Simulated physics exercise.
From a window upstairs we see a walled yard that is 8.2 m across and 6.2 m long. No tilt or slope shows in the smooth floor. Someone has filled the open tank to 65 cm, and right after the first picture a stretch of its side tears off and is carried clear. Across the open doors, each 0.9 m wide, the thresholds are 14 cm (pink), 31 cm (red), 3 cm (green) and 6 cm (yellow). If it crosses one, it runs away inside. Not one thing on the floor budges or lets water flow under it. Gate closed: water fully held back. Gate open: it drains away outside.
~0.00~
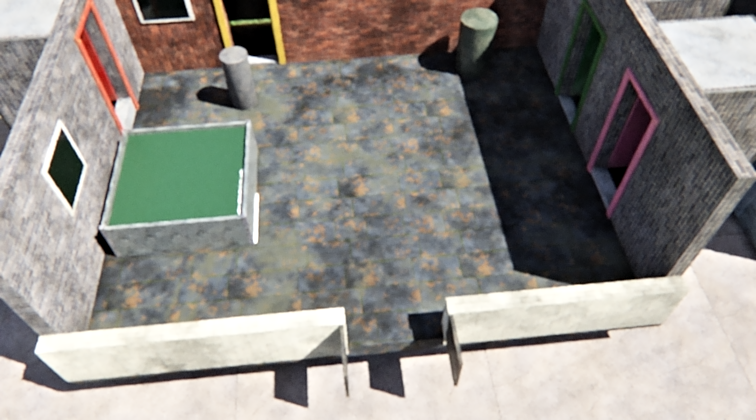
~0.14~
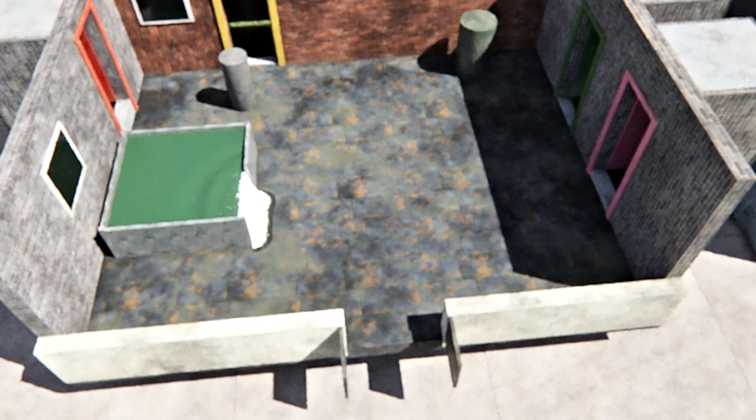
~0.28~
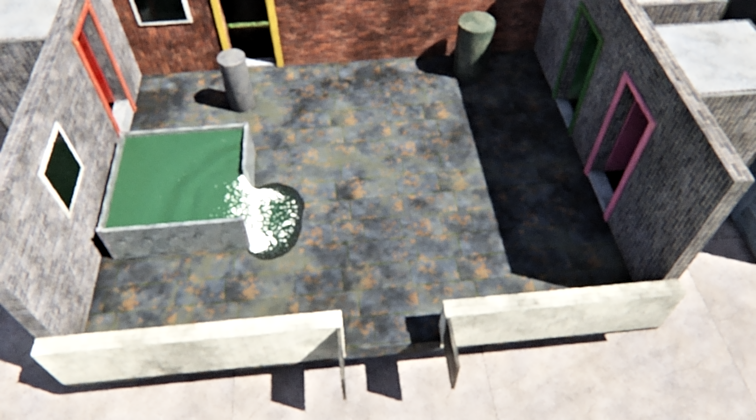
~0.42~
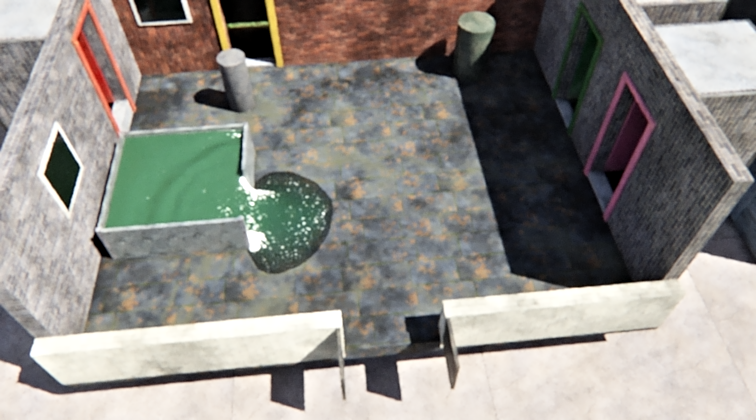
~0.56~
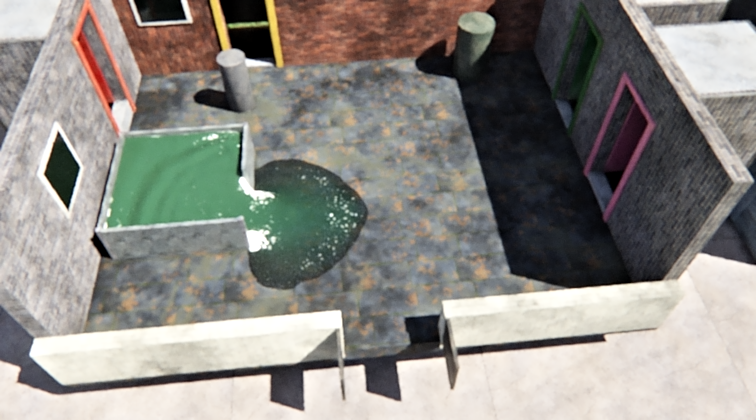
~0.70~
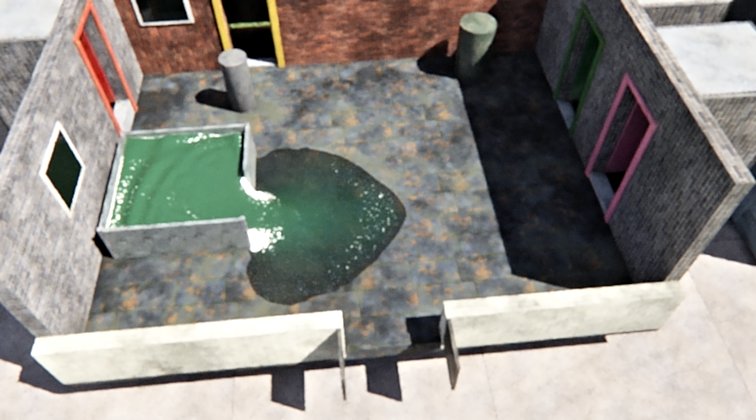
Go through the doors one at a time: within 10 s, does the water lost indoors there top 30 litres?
Pink door - no, it does not. Red door - no, it does not. Green door - yes, it does. Yellow door - no, it does not.
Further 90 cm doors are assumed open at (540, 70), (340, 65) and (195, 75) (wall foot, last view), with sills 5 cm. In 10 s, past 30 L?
More, less, less.
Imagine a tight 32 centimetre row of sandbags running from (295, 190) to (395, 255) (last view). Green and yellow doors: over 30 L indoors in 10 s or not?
Well, the green one ends up within bounds and the yellow one ends up within bounds.
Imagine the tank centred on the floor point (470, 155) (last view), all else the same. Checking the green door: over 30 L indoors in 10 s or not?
Against the limit, the green door gets more than that.
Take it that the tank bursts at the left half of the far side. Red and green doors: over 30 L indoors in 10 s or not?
Door red stays within, door green goes beyond.
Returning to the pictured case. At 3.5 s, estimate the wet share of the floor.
Around 60 per cent.
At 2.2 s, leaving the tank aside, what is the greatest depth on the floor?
Roughly 27 cm.
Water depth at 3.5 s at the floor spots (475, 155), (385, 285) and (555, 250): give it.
The depths come out at 2, 3 and 3 centimetres, in the order listed.
After 1.4 s water covers 30 % of the floor and is deepest (34 cm) near (263, 223); pink door not reached, red door not reached, green door not reached, yellow door not reached.
After 2.2 s water covers 50 % of the floor and is deepest (27 cm) near (262, 232); pink door 9 cm at the sill, 0 L in, red door not reached, green door not reached, yellow door not reached.
After 3.5 s water covers 60 % of the floor and is deepest (26 cm) near (604, 290); pink door 16 cm at the sill, 4 L in, red door not reached, green door 11 cm at the sill, 18 L in, yellow door not reached.
After 6.0 s water covers 60 % of the floor and is deepest (14 cm) near (489, 57); pink door 9 cm at the sill, 8 L in, red door not reached, green door 8 cm at the sill, 61 L in, yellow door not reached.
After 10.0 s water covers 75 % of the floor and is deepest (10 cm) near (530, 147); pink door 6 cm at the sill, 8 L in, red door not reached, green door 9 cm at the sill, 118 L in, yellow door 3 cm at the sill, 0 L in.
